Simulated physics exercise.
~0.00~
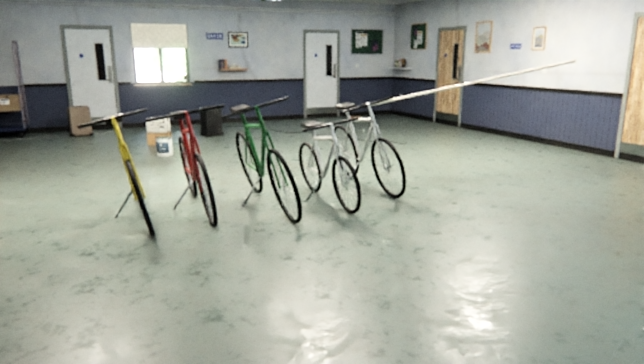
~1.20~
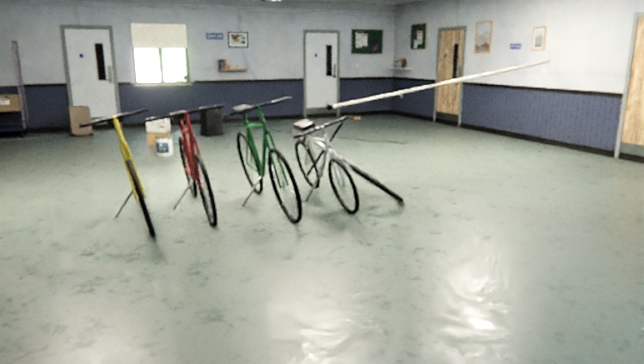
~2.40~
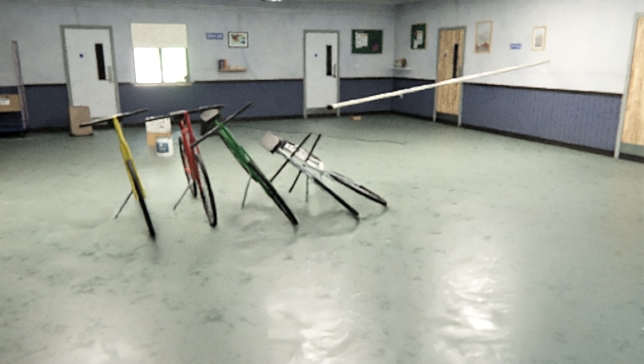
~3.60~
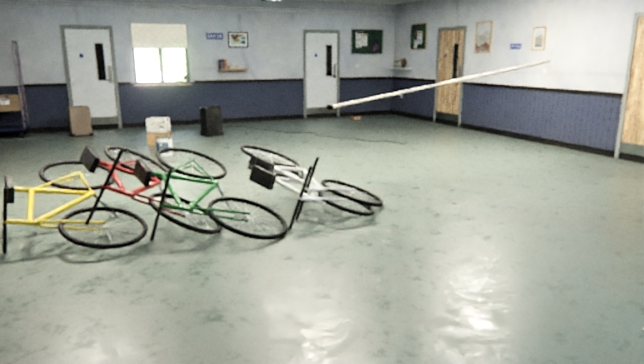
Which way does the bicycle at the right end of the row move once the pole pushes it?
It moves to the left, tipping over towards the bicycle beside it.
